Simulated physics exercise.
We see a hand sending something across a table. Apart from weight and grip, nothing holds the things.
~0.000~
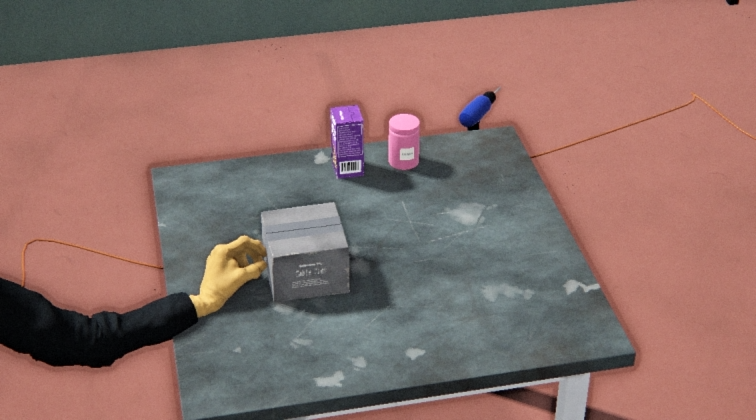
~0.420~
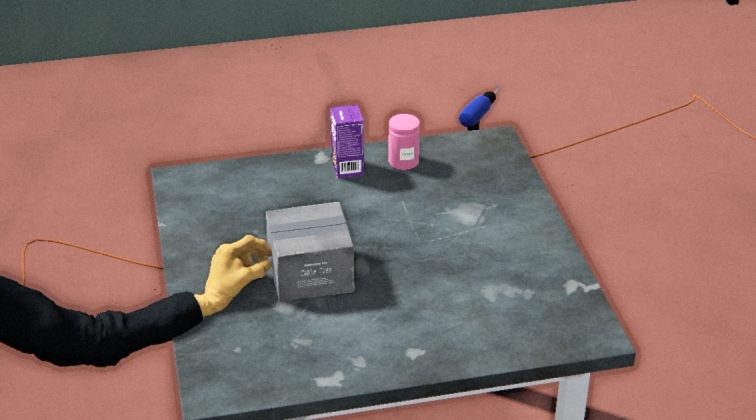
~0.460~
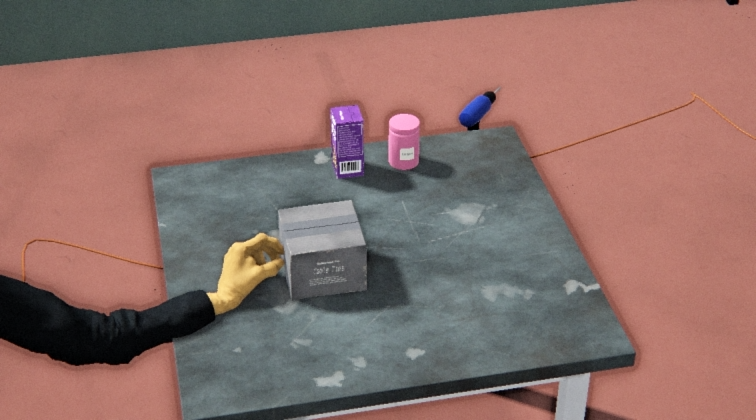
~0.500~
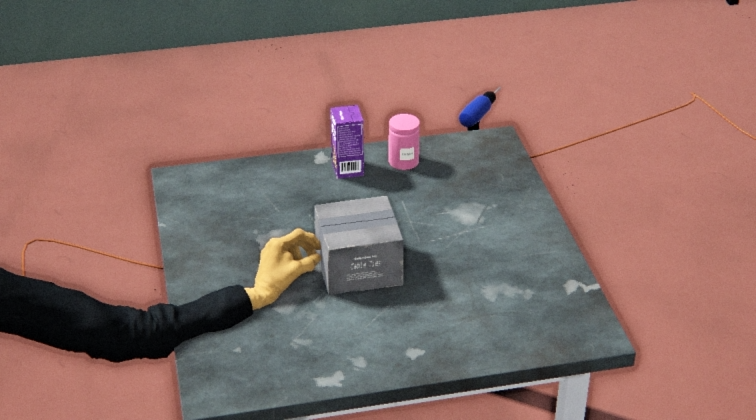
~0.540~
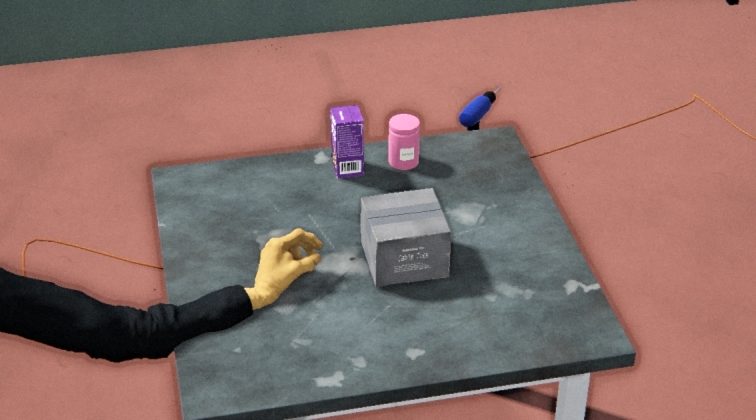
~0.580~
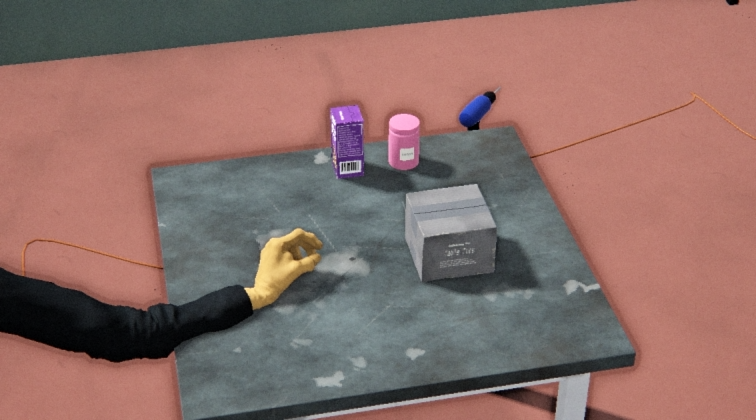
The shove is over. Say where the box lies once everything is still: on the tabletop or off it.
Parted from the table.
After 0.78 s, grey box now off the table.
After 1.08 s, things are still on the move.
In the end (1.3 s), off the table, grey box.
